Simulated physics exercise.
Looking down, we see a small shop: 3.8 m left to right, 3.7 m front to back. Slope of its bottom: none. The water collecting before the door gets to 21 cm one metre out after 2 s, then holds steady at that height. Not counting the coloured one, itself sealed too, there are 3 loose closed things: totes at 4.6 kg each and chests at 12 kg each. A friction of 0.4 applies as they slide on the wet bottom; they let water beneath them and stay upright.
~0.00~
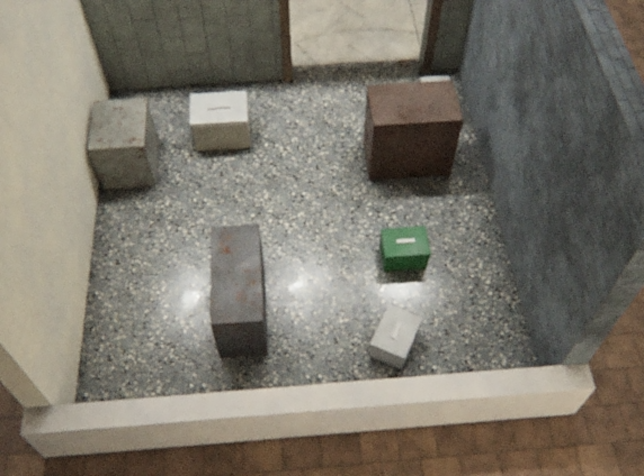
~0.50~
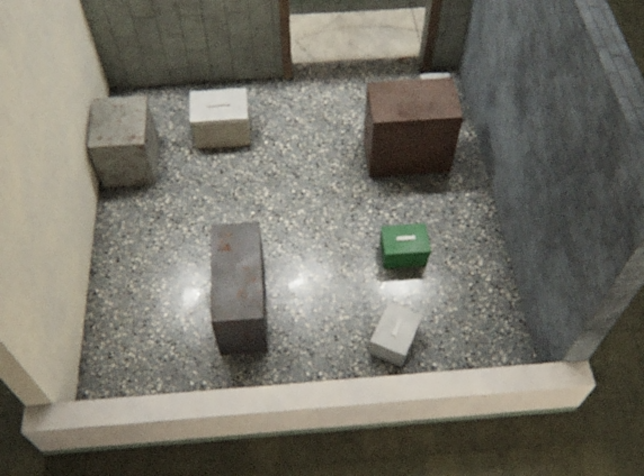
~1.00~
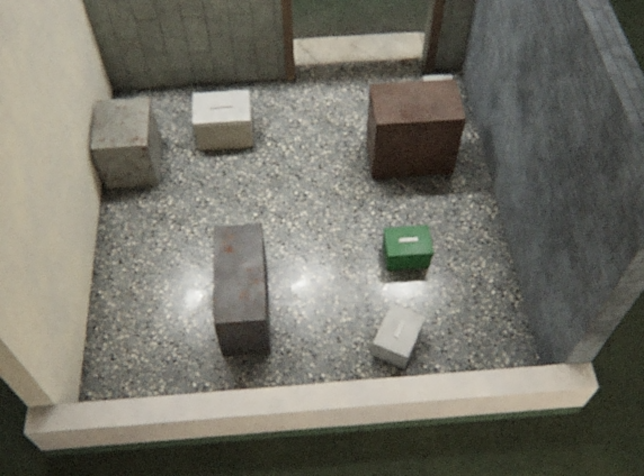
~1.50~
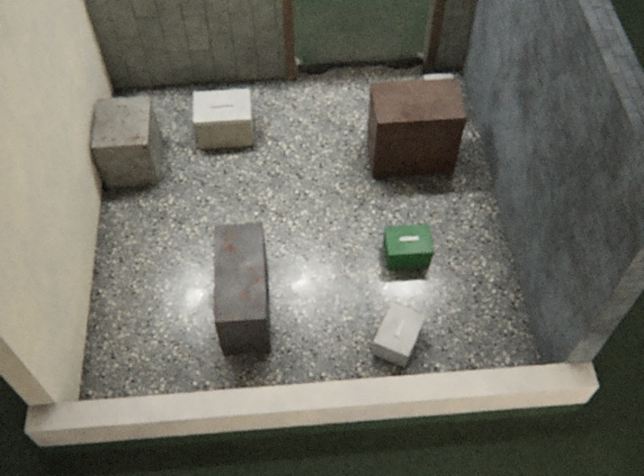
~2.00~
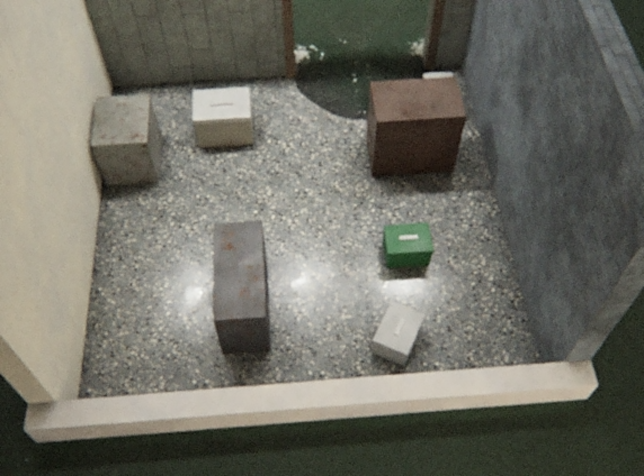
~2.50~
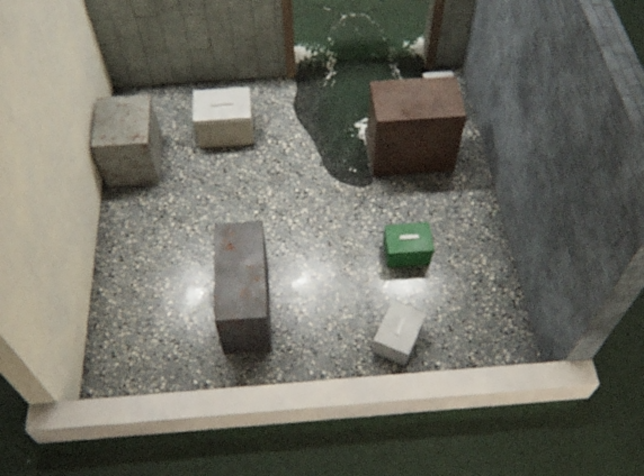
A large brown box stood near the doorway of a small room as dark water gathered outside, then flowed through the opening and spread around it, while the green box and the others stayed still.
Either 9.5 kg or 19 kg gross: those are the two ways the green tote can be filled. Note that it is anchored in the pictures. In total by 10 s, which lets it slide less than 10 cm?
Answer: 19 kg, not 9.5 kg.
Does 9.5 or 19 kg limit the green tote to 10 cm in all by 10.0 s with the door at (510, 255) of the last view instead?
In that setup neither mass works.
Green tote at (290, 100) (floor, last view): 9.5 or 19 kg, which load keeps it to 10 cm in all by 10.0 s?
Outcome - failure with both.
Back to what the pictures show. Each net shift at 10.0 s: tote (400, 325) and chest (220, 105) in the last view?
Shifts: 60 cm / 60 cm.
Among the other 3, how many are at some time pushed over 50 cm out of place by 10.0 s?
2.
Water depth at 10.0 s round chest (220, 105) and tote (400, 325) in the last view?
Around 7 cm and 11 cm.
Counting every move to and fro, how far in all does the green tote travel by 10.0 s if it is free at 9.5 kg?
60 cm in all.
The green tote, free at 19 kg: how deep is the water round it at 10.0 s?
9 cm, roughly.
After 3.5 s the green tote would be 0 cm from its start with 9.5 kg and 0 cm from its start with 19 kg; 1 cm of water round it then.
After 4.5 s the green tote would be 0 cm from its start with 9.5 kg and 0 cm from its start with 19 kg; 2 cm of water round it then.
After 7.0 s the green tote would be 0 cm from its start with 9.5 kg and 0 cm from its start with 19 kg; 5 cm of water round it then.
After 10.0 s the green tote would be 56 cm from its start with 9.5 kg and 2 cm from its start with 19 kg; 9 cm of water round it then.
